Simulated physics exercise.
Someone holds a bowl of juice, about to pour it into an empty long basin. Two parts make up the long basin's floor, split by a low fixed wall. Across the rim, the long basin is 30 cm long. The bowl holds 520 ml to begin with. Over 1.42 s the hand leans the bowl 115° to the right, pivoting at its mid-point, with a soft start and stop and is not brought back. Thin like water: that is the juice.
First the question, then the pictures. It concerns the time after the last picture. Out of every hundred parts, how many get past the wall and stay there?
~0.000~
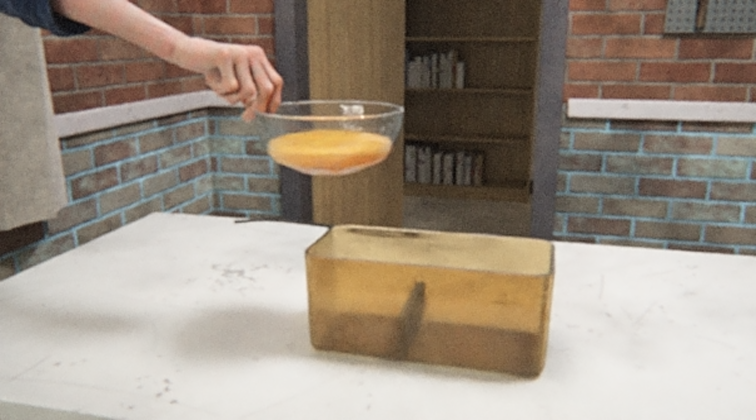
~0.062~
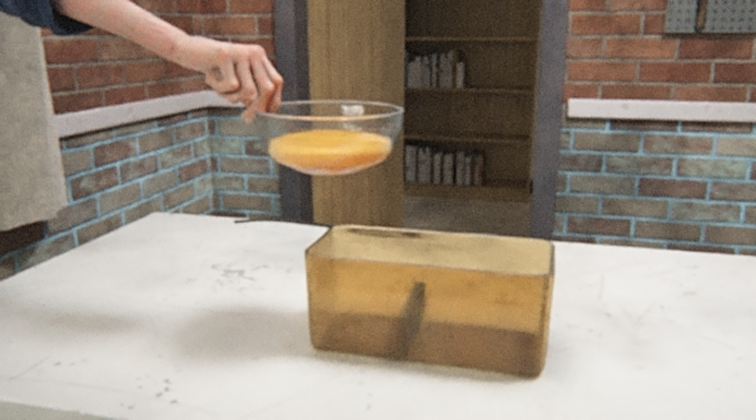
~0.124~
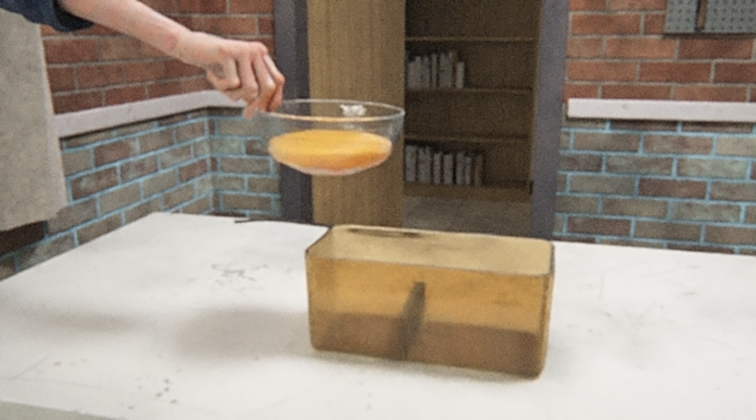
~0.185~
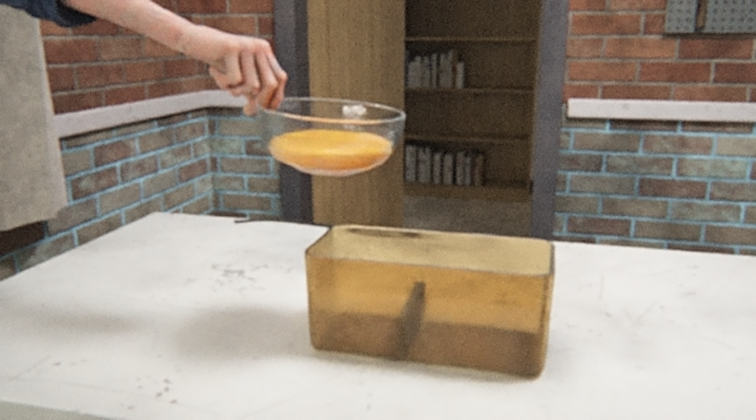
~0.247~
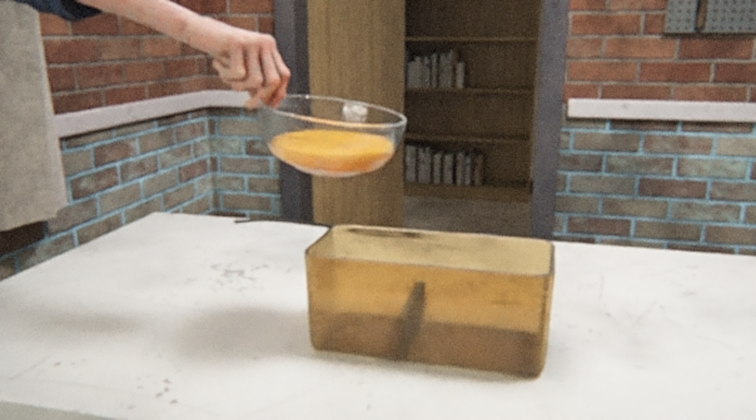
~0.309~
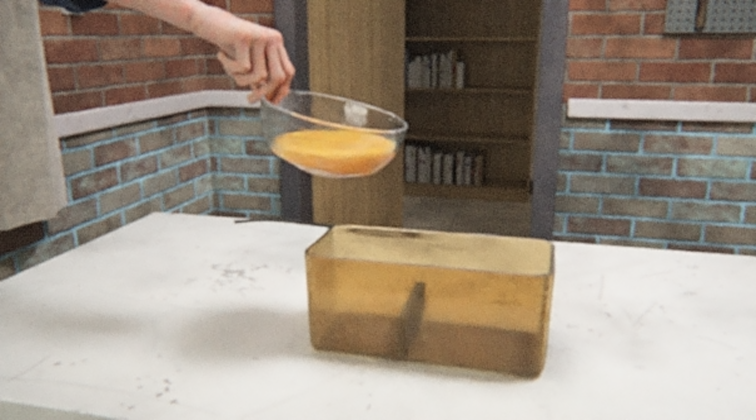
About 66 out of 100.
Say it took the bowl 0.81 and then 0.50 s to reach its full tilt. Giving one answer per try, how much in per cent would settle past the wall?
I'd say 60 percent on the first go, 55 percent on the next.
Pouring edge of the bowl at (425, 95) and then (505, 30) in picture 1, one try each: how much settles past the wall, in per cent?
Around 90 per cent first, around 80 per cent next.
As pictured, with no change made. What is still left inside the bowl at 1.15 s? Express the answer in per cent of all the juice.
Roughly 1 per cent.
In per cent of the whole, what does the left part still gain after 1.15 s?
That is roughly 4 in a hundred of the whole.
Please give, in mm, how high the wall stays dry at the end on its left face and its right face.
Left roughly 44 mm; right roughly 40 mm.
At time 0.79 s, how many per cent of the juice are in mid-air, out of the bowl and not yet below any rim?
Around 28 in a hundred.
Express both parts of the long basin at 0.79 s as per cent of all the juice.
I'd say about 1 left and about 18 right.
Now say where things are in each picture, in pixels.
The first picture shows tilt 0°; pouring edge (400, 113); surface from (273, 138) to (392, 143); the long basin's rim runs from (319, 240) to (554, 259); the wall's top is at (412, 299).
The second picture shows tilt 1°; pouring edge (401, 114); surface from (273, 138) to (393, 143).
The third picture shows tilt 2°; pouring edge (401, 116); surface from (273, 137) to (393, 143).
The fourth picture shows tilt 5°; pouring edge (402, 119); surface from (275, 136) to (394, 145).
The fifth picture shows tilt 8°; pouring edge (403, 124); surface from (276, 136) to (395, 146).
The sixth picture shows tilt 13°; pouring edge (404, 130); surface from (277, 136) to (397, 146).
By 0.79 s the tilt is 68° and 53 per cent is still to pour, 1 is left of the wall and 18 right of it.
By 1.15 s the tilt is 105° and 1 per cent is still to pour, 30 is left of the wall and 65 right of it.
By 1.52 s the tilt is 115° and 0 per cent is still to pour, 34 is left of the wall and 66 right of it.
By 1.92 s the tilt is 115° and 0 per cent is still to pour, 34 is left of the wall and 66 right of it.
At rest 34 per cent lies left of the wall, 66 right of it and 0 outside.
